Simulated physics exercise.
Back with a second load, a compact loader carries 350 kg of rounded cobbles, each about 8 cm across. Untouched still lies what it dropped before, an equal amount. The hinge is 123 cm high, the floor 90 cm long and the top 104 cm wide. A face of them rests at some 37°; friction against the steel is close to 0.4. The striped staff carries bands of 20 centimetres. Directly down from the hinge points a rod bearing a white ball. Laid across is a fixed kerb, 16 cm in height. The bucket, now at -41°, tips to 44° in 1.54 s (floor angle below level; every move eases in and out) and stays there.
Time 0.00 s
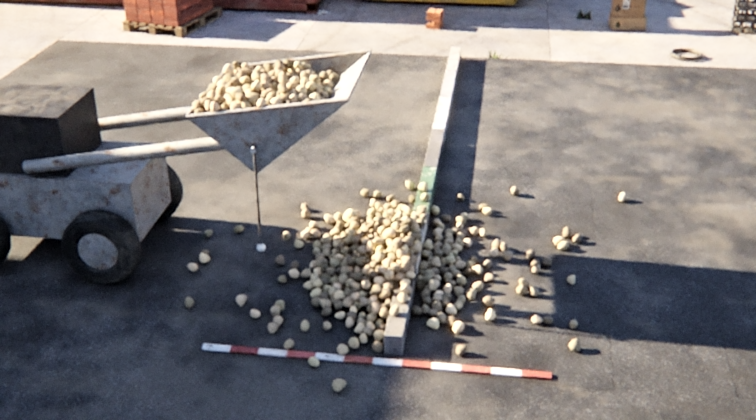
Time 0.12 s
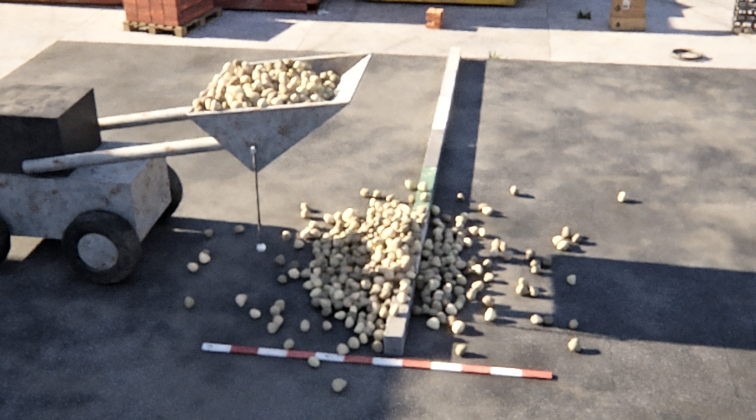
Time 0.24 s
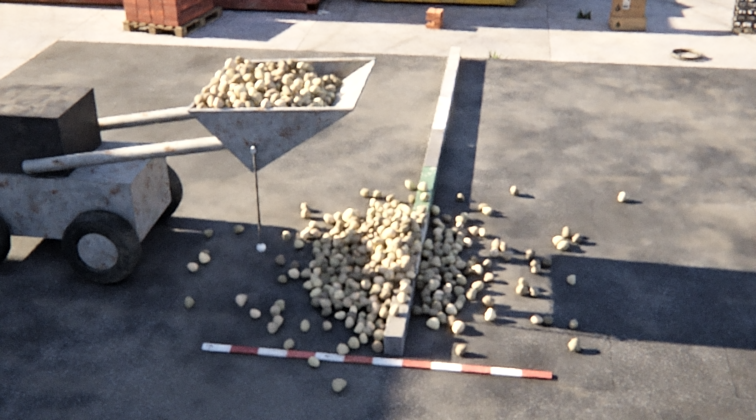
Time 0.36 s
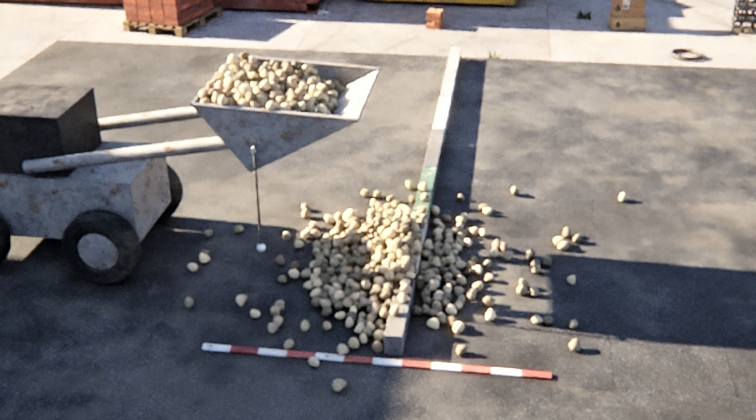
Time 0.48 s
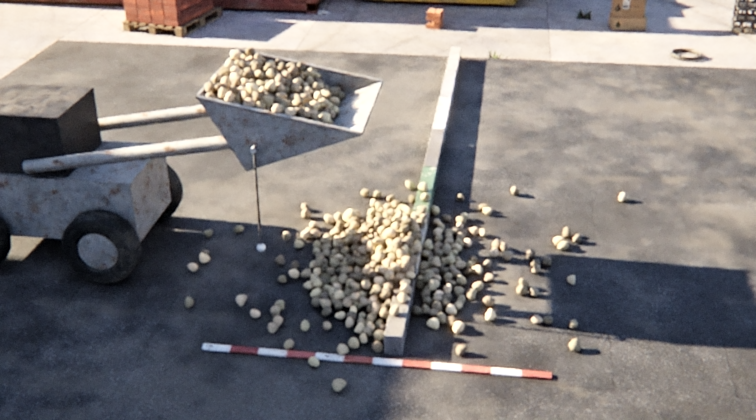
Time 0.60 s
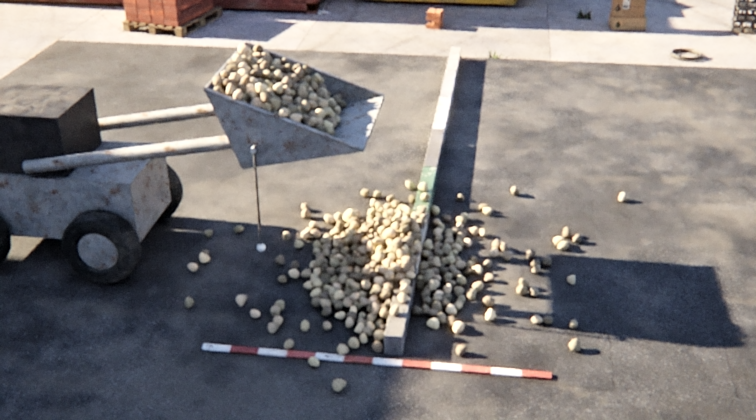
On a sunlit dark paved yard with a paler strip and crates along the back, everything is seen from above at a fixed angle. At left a grey loader holds a bucket of pale rounded stones, while a similar heap lies across a long kerb behind a red-and-white staff. The bucket's front edge swings downward, slowly then faster, and the stones shift with it as the scattered heap stays still.
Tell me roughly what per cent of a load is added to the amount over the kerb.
Roughly 29 per cent of a load is added.
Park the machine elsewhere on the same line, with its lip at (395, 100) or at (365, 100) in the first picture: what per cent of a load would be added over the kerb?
The first position would add some 85 per cent, the second some 40.
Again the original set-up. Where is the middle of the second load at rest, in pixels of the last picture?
Centre at roughly (376, 251).
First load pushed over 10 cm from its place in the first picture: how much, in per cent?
15 per cent.
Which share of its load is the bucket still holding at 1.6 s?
Roughly 25 per cent remains inside.
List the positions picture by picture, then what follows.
In the first frame, the bucket is at -41°, its lip at (348, 100); the top of the load is at (284, 73). The earlier load is highest near (398, 235), 29 cm above ground level, 80 % on this side of the kerb, 20 % over the kerb.
The second frame shows lip at (350, 102), floor tilted -40°, highest stones at (280, 73); the stones move at 0.1 m/s on average.
The third frame shows lip at (353, 109), floor tilted -35°, highest stones at (258, 71); the stones move at 0.2 m/s on average.
The fourth frame shows lip at (358, 120), floor tilted -29°, highest stones at (245, 67); the stones move at 0.2 m/s on average.
The fifth frame shows lip at (362, 134), floor tilted -21°, highest stones at (242, 63); the stones move at 0.3 m/s on average.
In the sixth frame, the bucket is at -12°, its lip at (364, 150); the top of the load is at (248, 59); the stones move at 0.4 m/s on average.
After 1.2 s the floor is at 31°; in per cent of one load, 96 in the bucket, 84 on this side of the kerb, 20 over the kerb; the foremost stones are at (577, 259).
After 1.6 s the floor is at 44°; in per cent of one load, 27 in the bucket, 150 on this side of the kerb, 24 over the kerb; the foremost stones are at (577, 259).
After 2.0 s the floor is at 44°; in per cent of one load, 0 in the bucket, 159 on this side of the kerb, 41 over the kerb; the foremost stones are at (577, 259).
After 4.4 s the floor is at 44°; in per cent of one load, 0 in the bucket, 152 on this side of the kerb, 49 over the kerb; the foremost stones are at (581, 273). Net gain over the kerb, 29.
